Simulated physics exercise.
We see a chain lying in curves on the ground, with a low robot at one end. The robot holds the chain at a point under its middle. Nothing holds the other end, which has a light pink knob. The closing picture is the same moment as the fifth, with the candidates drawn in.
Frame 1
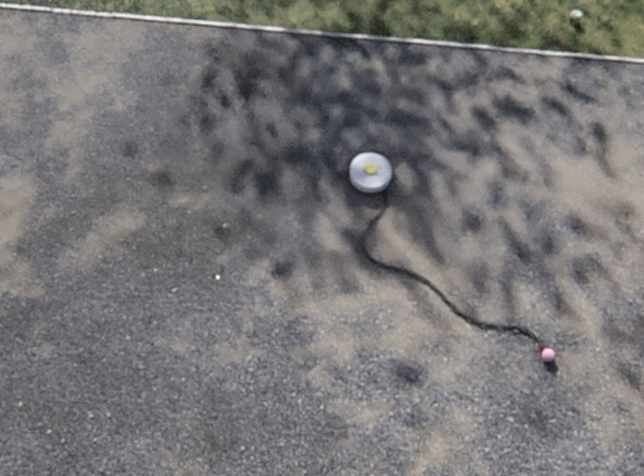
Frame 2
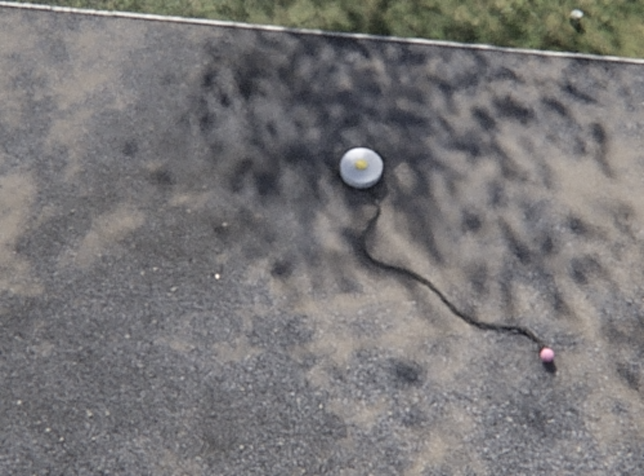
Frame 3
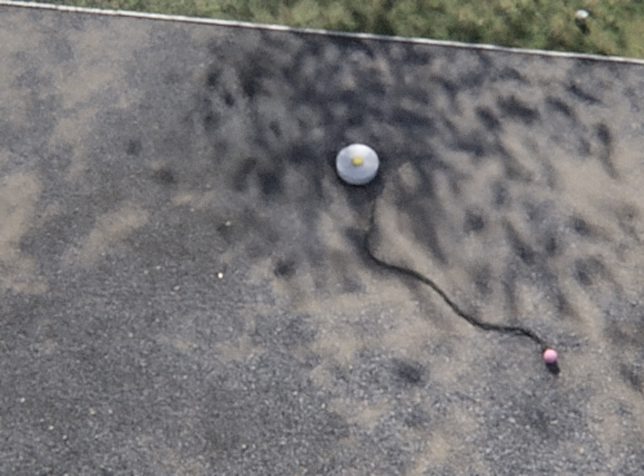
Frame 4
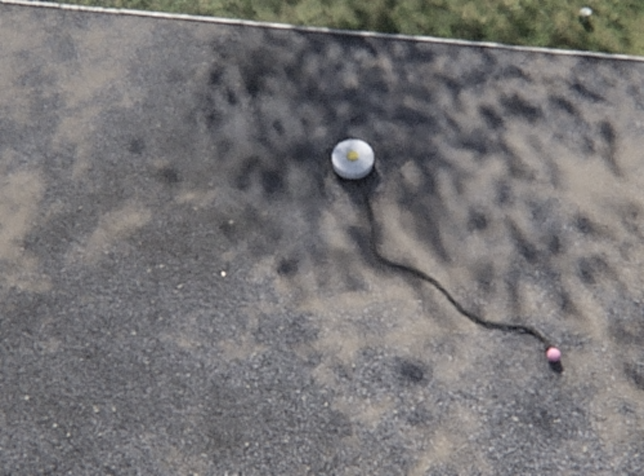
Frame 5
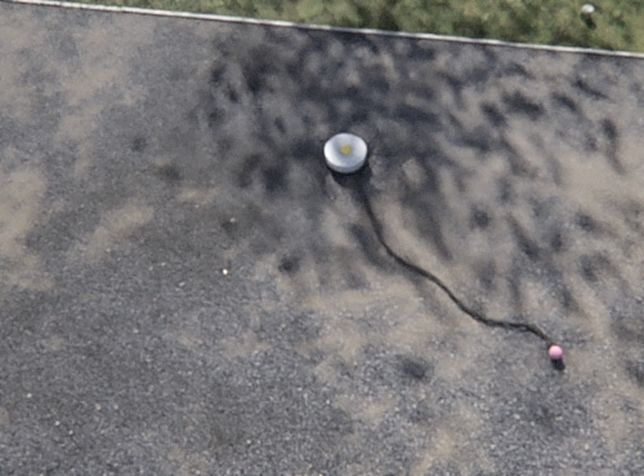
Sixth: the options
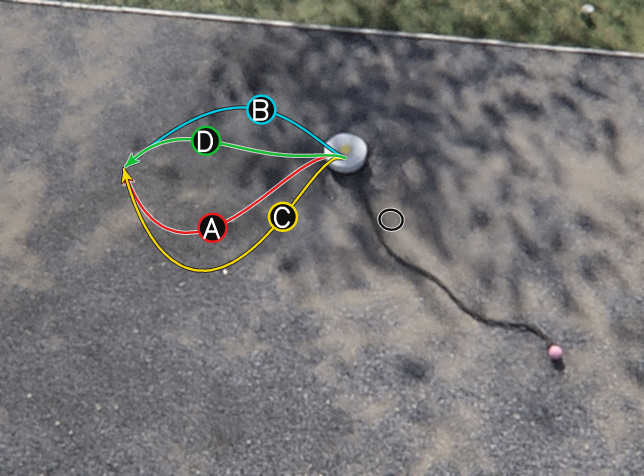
A low, round robot crept up and to the left across the patchy ground, drawing the near end of a curved chain along while the far end, with its light pink knob, barely moved.
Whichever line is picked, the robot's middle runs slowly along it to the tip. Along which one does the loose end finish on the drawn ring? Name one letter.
The robot should drive B.
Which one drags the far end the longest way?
B.
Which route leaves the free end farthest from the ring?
That is C.
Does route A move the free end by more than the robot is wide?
Yes.
On the copy, A from (345, 158) via (227, 221) to (124, 171); B from (345, 158) via (238, 108) to (126, 166); C from (345, 158) via (223, 267) to (124, 169); D from (345, 158) via (229, 145) to (126, 166); the ring at (391, 220).
On B. First, robot (269, 107), middle of the chain (368, 195), free end (477, 293).
Then, robot (179, 122), middle of the chain (308, 164), free end (420, 241).
Finally, robot (121, 165), middle of the chain (266, 167), free end (392, 219); the free end is on the ring.
By contrast, A leaves the free end at (387, 268); C leaves the free end at (376, 288); D leaves the free end at (392, 238).
